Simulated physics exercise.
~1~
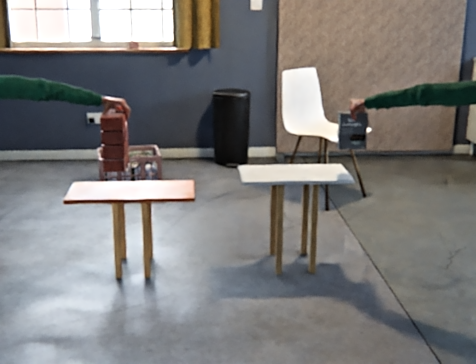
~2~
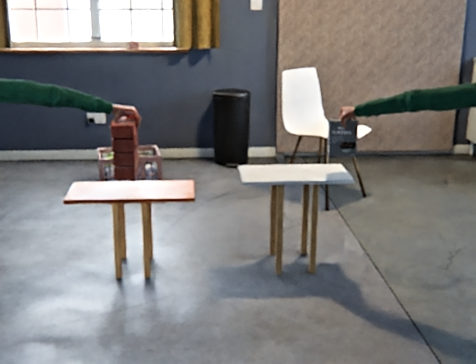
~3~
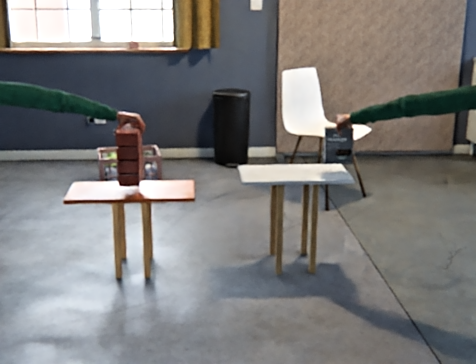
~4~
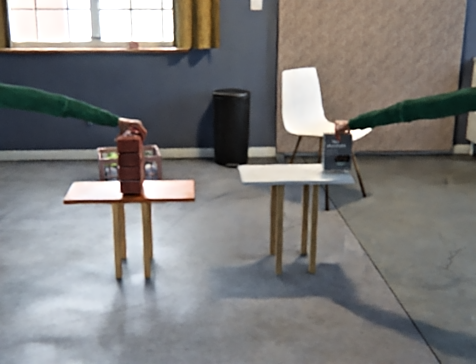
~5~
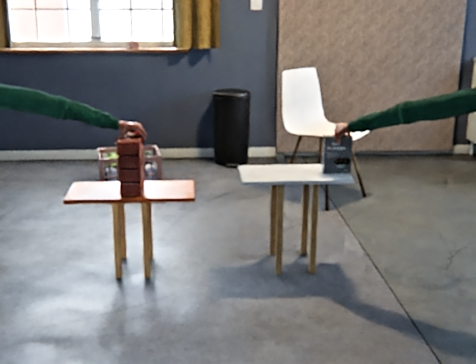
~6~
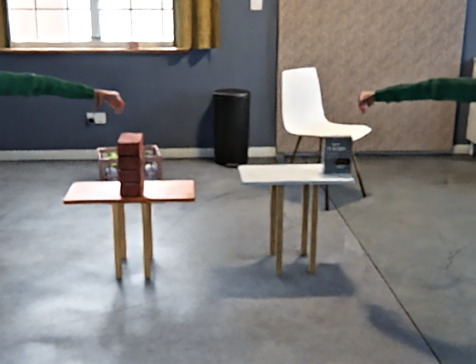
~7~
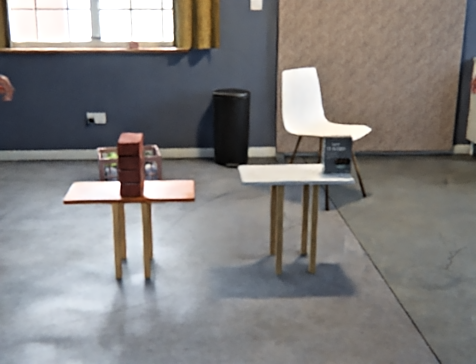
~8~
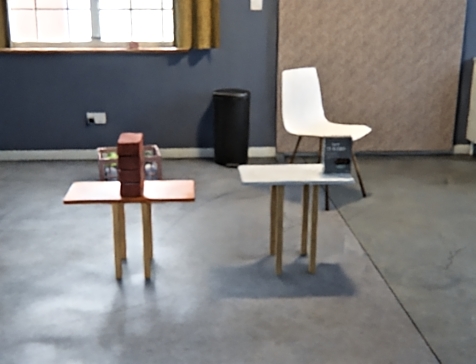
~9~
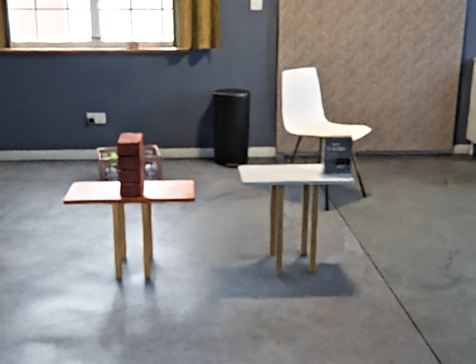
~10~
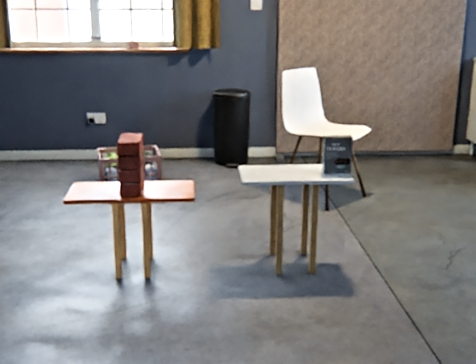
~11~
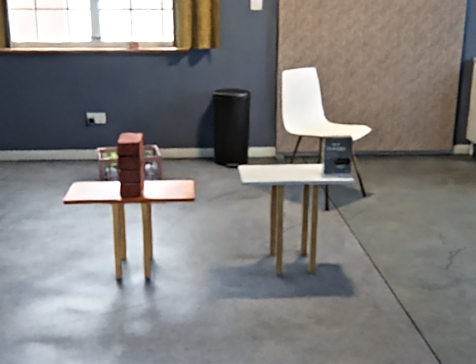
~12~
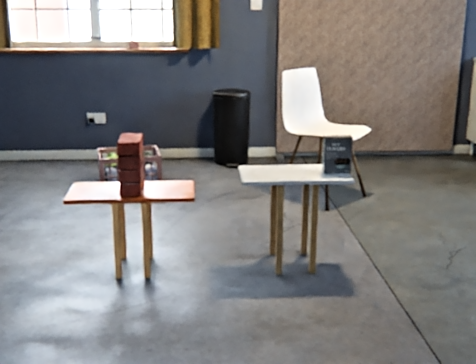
Two hands lower bricks and a dark packet onto separate small tables, which stay steady.
